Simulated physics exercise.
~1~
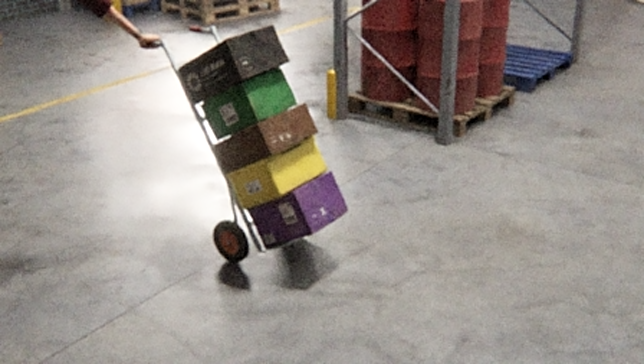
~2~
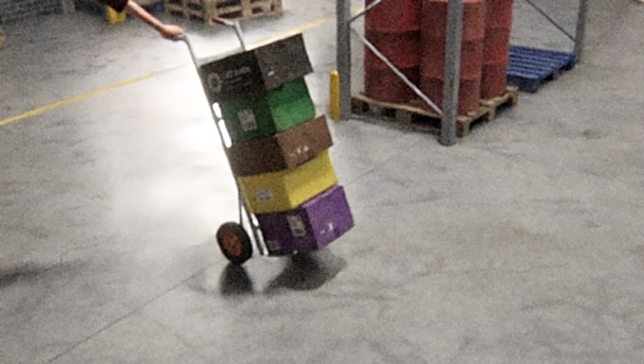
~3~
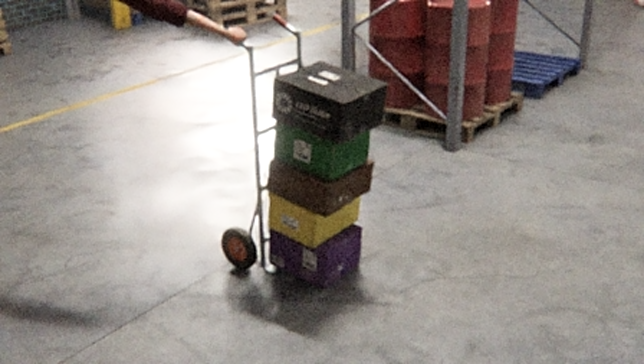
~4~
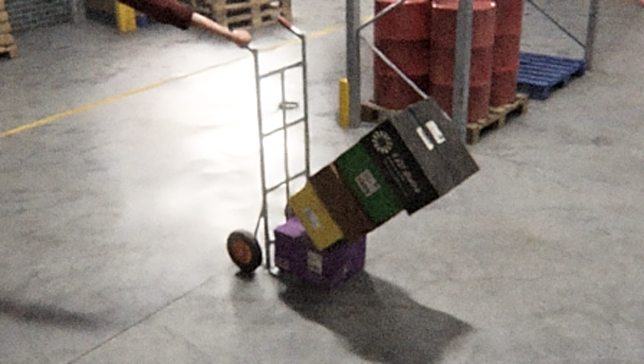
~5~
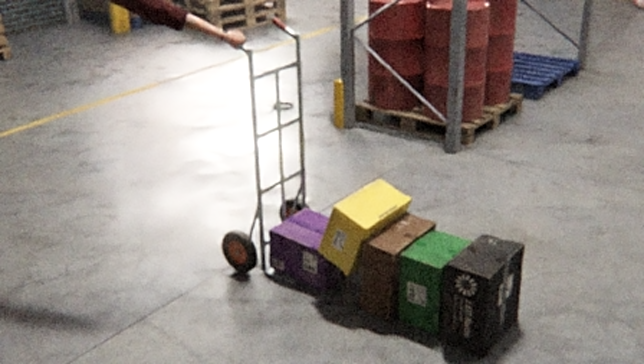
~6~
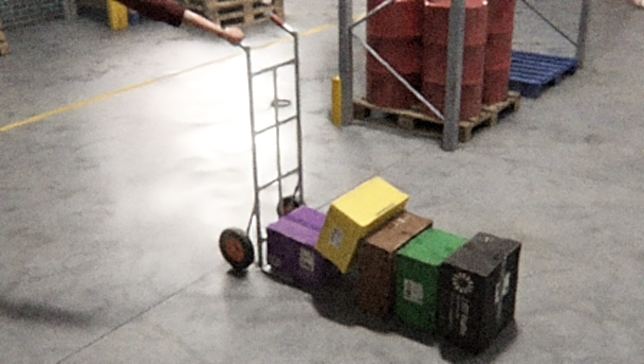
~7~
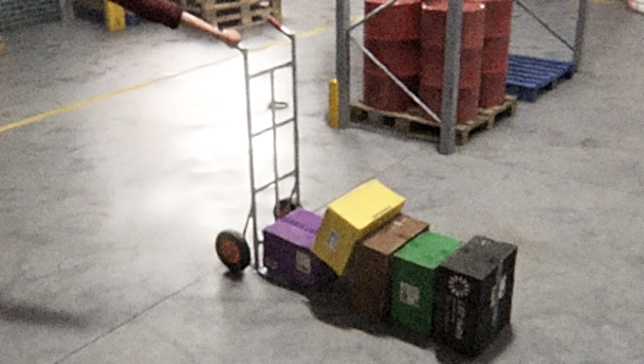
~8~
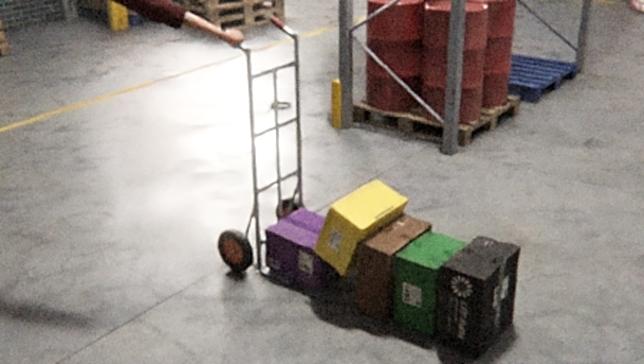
A stack of five colored boxes toppled off a hand truck as someone's hand swung it upright, the black, green and brown ones spilling onto the floor to the right, with the yellow one left tilted against the purple one, still by the truck.
